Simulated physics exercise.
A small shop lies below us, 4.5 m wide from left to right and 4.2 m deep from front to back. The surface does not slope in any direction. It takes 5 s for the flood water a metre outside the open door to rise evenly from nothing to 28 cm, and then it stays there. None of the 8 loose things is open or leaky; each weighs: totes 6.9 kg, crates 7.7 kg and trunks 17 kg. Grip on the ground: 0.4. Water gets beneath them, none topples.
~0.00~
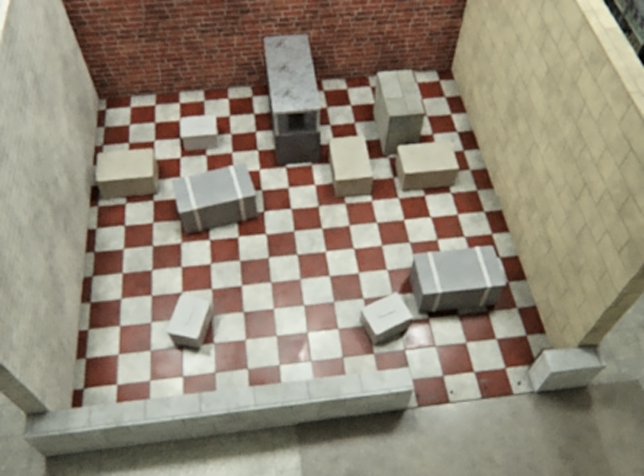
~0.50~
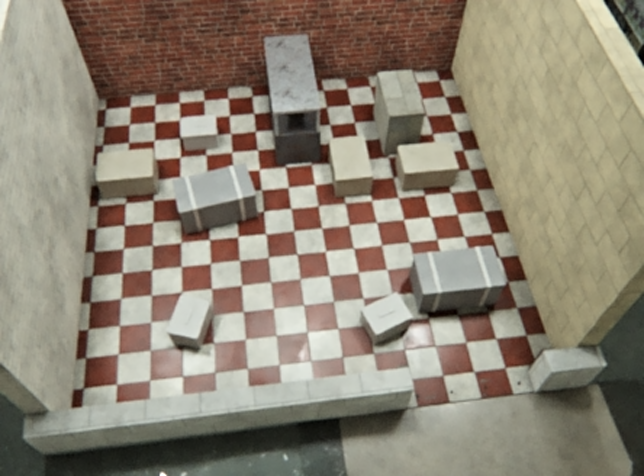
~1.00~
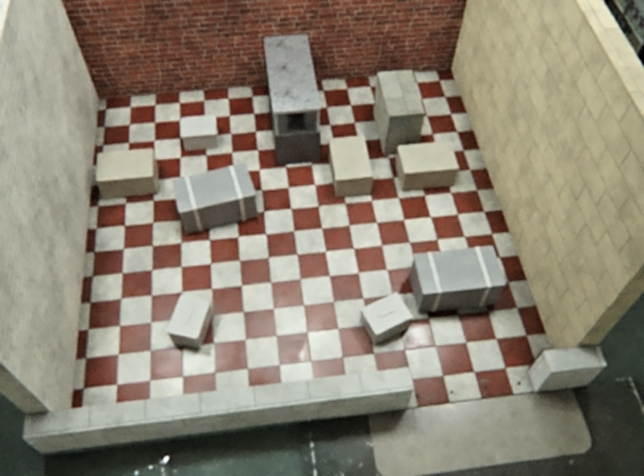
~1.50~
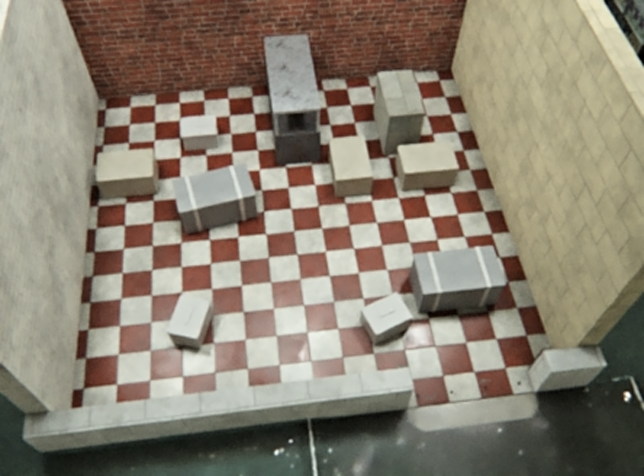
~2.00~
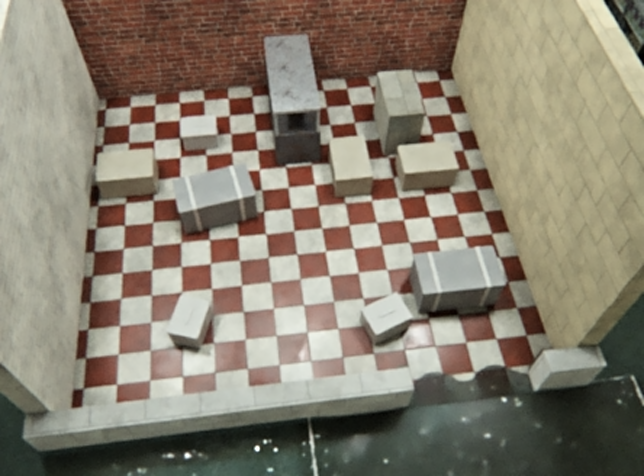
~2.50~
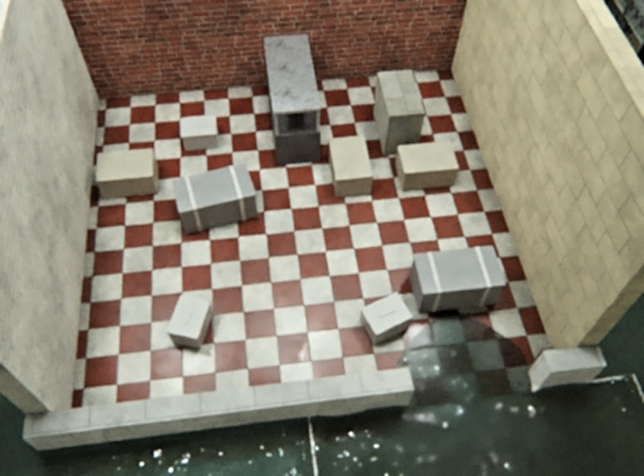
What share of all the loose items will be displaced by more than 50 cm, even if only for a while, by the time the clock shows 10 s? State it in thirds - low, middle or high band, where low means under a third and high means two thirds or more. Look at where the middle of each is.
Middle band.
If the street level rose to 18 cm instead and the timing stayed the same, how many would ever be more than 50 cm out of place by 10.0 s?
Then the count would be 3.
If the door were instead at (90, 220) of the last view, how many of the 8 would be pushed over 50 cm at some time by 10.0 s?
7.
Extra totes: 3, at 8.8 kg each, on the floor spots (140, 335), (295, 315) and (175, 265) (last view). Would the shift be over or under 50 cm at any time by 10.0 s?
For each in turn I get a smaller distance, a smaller distance and a smaller distance.
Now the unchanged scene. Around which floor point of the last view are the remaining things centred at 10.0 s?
Near (262, 212).
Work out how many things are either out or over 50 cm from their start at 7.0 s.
That would be 3.
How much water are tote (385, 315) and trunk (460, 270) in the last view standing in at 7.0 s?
3 and 12 cm.
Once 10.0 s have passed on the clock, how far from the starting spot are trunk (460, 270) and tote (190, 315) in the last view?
Respectively 140 and 0 centimetres.
After 3.5 s 0 of 8 are over 50 cm from their spots; 0 afloat.
After 4.5 s 2 of 8 are over 50 cm from their spots; 0 afloat.
After 7.0 s 3 of 8 are over 50 cm from their spots; 3 afloat.
After 10.0 s 4 of 8 are over 50 cm from their spots, and 5 have been at some point; 6 afloat.
